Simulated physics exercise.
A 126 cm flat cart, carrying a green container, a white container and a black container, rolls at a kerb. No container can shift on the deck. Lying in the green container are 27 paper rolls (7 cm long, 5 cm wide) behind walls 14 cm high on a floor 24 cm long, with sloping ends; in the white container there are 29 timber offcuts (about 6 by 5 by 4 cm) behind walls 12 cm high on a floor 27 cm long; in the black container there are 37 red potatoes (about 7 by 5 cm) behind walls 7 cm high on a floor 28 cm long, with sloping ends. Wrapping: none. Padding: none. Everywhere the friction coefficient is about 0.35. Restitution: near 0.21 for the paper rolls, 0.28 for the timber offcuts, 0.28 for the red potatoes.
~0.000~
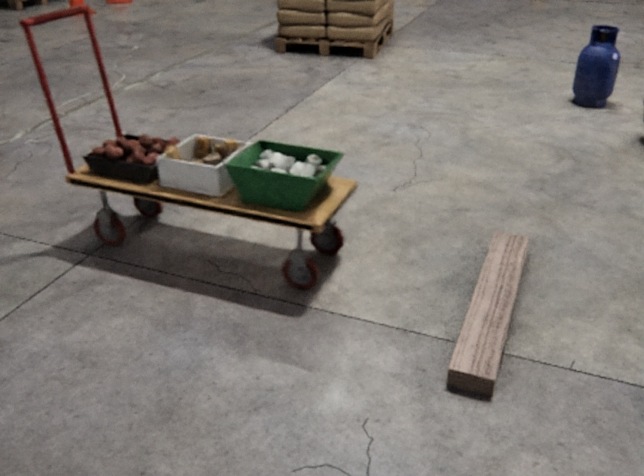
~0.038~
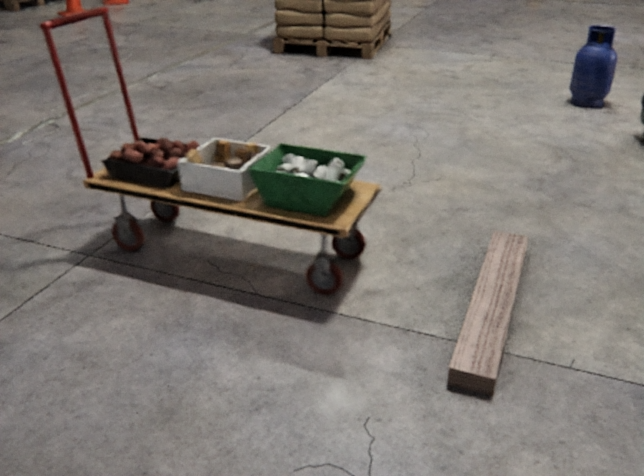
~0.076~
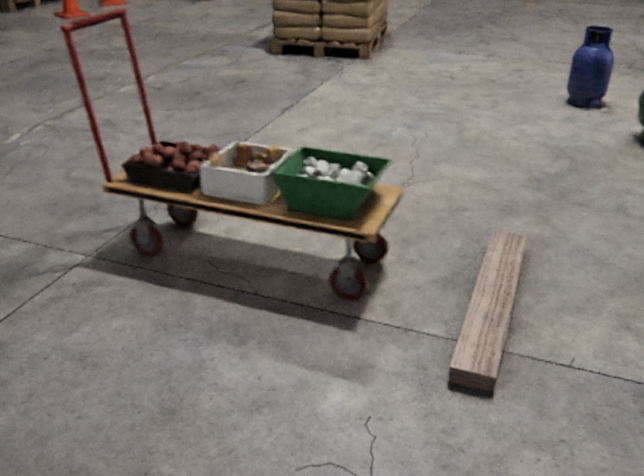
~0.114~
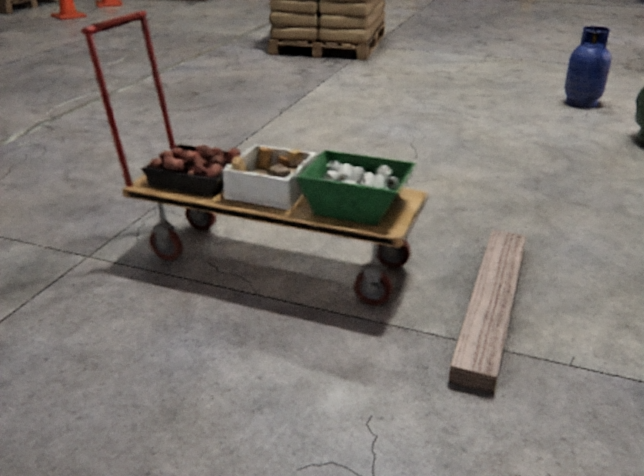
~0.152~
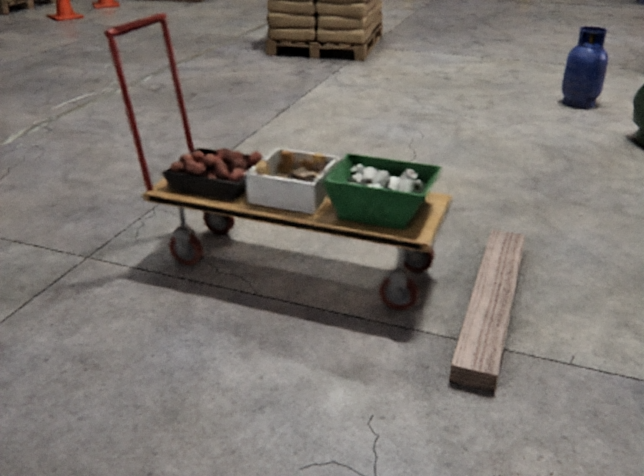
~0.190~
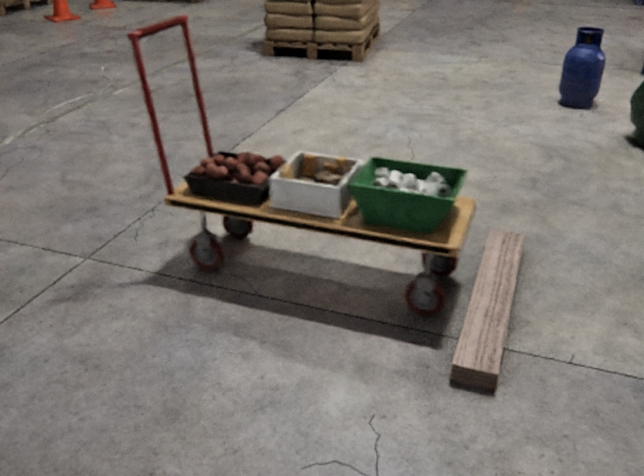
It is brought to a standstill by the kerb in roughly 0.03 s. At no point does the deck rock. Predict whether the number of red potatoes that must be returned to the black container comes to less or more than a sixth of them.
It comes to more than a sixth.
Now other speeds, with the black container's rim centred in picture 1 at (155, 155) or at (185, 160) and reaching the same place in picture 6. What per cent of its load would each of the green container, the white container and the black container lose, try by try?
Per cent lost, first try then second - green container: 0, 0; white container: 0, 0; black container: 30, 10.
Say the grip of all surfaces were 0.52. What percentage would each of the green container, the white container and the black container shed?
You'd see green container shed 10 percent, white container shed 0 percent, and black container shed 30 percent.
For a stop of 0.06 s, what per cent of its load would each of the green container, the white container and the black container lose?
Result - green container: 20 percent, white container: 0 percent, black container: 30 percent.
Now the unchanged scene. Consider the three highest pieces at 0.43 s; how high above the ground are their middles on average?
Close to 66 cm up.
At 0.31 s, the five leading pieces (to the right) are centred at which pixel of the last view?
(475, 183).
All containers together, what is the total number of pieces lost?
Some 20 altogether.
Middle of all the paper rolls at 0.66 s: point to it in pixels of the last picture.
In the last view they're centred near (449, 208).
After 0.21 s, contact.
After 0.31 s, the green container has all 27, the white container has all 29 and the black container is down by 3 of 37.
After 0.43 s, the green container is down by 3 of 27, the white container is down by 1 of 29 and the black container is down by 12 of 37.
After 0.66 s, the green container is down by 5 of 27, the white container is down by 1 of 29 and the black container is down by 13 of 37.
When it is over (at 1.16 s), the green container is down by 5 of 27, the white container is down by 1 of 29 and the black container is down by 13 of 37. Asked share, 13 of 37, 35 per cent.
